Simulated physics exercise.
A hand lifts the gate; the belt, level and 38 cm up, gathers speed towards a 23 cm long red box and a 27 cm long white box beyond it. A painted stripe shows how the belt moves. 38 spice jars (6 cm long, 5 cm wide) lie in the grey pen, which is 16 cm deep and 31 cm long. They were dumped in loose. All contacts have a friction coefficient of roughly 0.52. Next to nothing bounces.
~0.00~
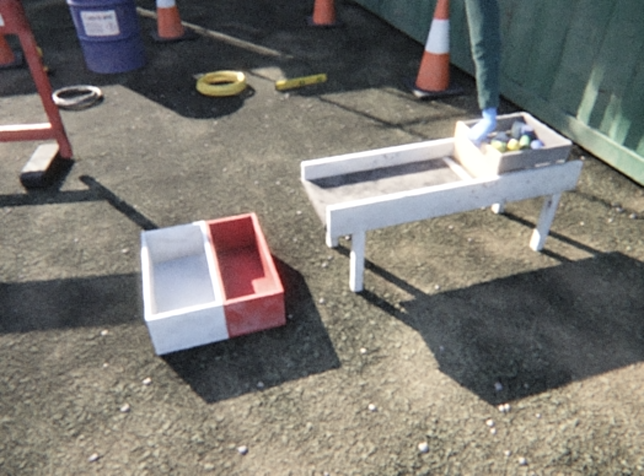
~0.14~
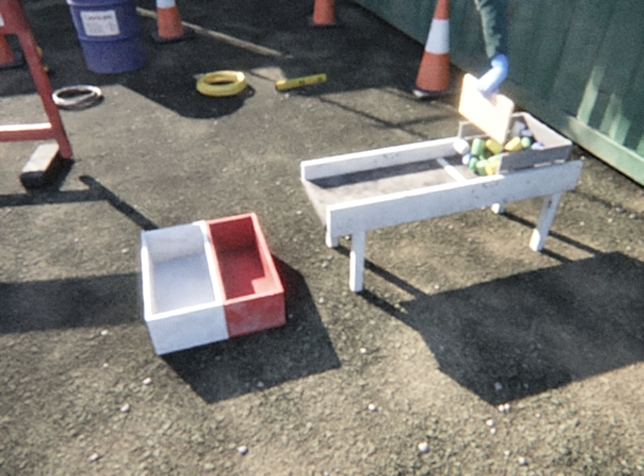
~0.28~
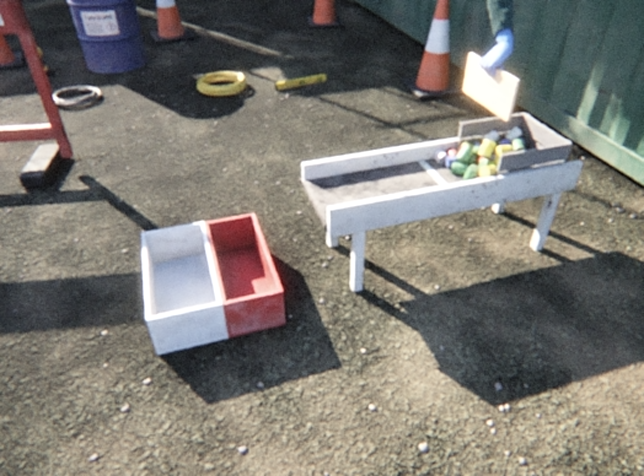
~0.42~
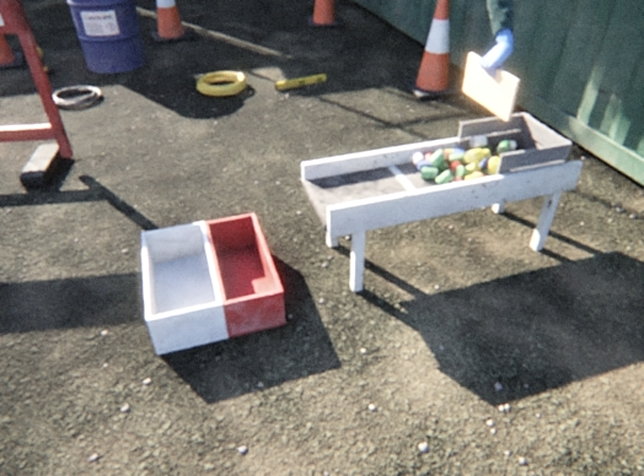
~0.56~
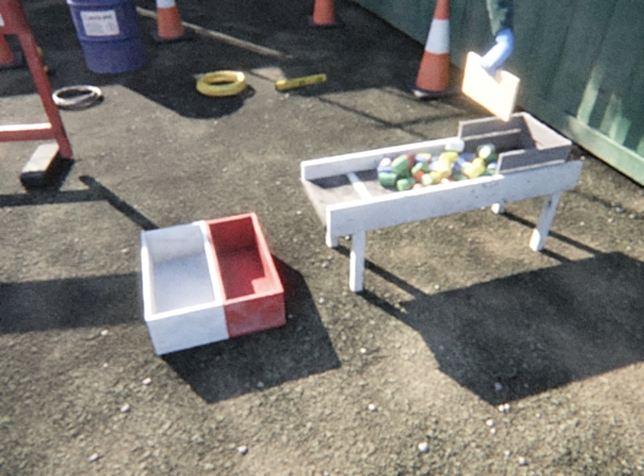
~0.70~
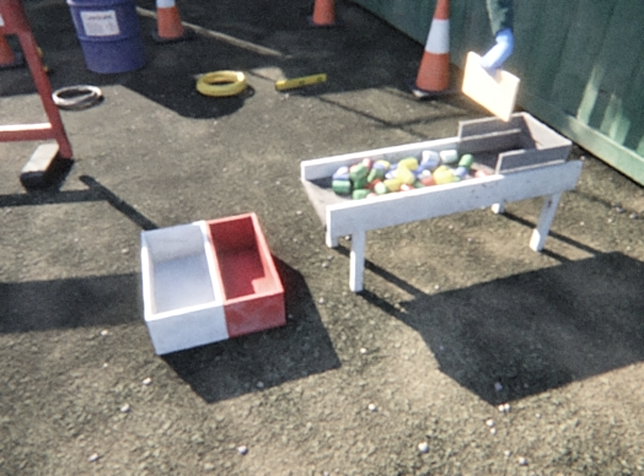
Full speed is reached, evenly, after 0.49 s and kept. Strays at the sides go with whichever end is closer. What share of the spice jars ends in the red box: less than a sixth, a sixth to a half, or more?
More than half of the spice jars end in the red box.
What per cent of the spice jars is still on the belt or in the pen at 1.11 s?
About 15 per cent.
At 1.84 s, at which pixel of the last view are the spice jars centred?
Around (240, 278).
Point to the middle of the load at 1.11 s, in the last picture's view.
Around (264, 227).
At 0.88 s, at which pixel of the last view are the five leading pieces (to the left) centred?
At about (288, 197).
After 0.88 s, 28 on the belt and 10 in the air.
After 1.11 s, 13 in the red box, 5 on the belt and 20 in the air.
After 1.43 s, 35 in the red box, 1 on the belt and 2 in the air.
When it is over (at 1.84 s), 37 in the red box and 1 on the ground short of the red box. Asked share, 37 of 38, 97 per cent.
